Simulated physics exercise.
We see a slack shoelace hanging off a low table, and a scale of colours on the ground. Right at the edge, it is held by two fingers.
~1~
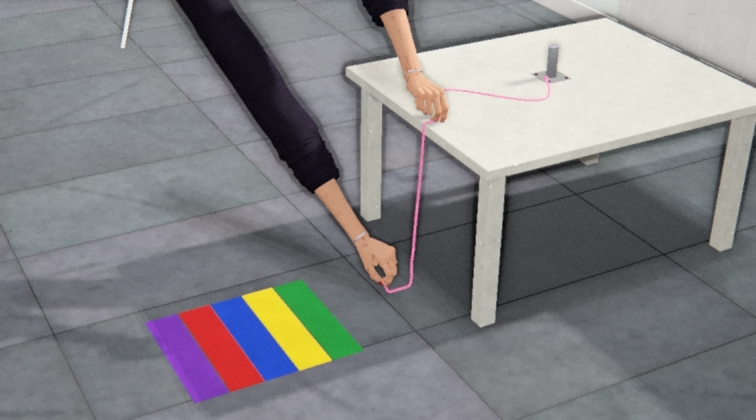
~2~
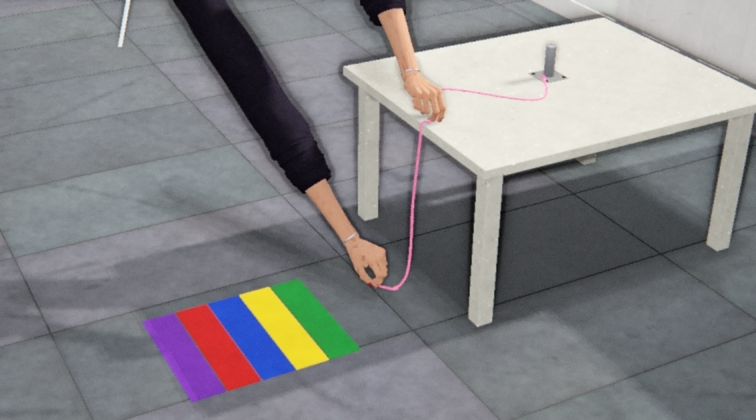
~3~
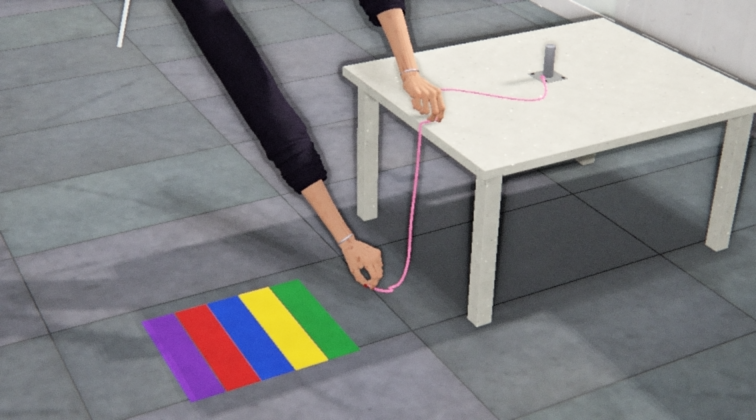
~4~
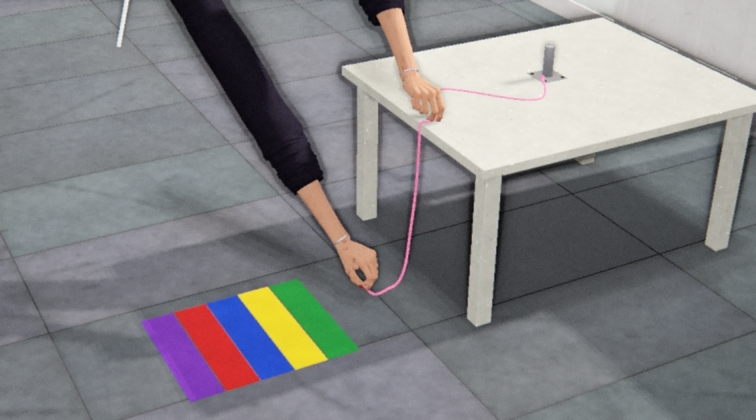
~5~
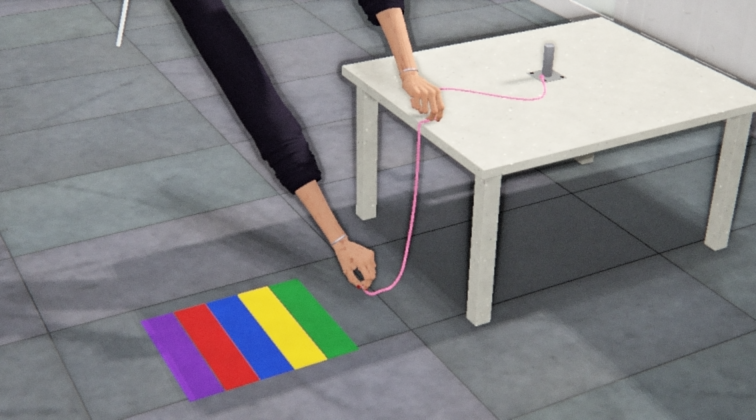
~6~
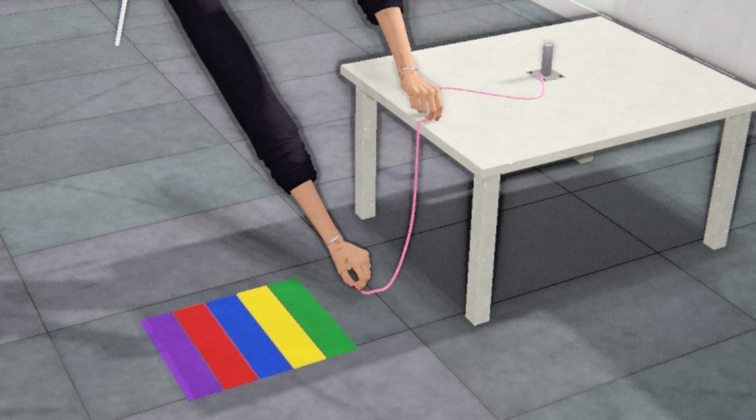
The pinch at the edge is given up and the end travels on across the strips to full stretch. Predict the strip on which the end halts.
The purple strip.
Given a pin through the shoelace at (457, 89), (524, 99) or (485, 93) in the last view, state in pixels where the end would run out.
(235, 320), (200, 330), (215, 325).
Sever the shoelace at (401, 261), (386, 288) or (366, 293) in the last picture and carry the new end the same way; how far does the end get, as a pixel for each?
The pixels come out at around (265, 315), (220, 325) and (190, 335), one per try.
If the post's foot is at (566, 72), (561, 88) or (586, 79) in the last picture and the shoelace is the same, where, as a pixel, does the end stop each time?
First close to (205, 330), next close to (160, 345), last close to (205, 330).
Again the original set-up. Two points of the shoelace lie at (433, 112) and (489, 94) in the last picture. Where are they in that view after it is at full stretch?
At (363, 149), then (455, 98).
A little later, end near (237, 321); over blue.
Next, end near (196, 333); over red.
When it is tight, end near (171, 340); over purple. Over purple.
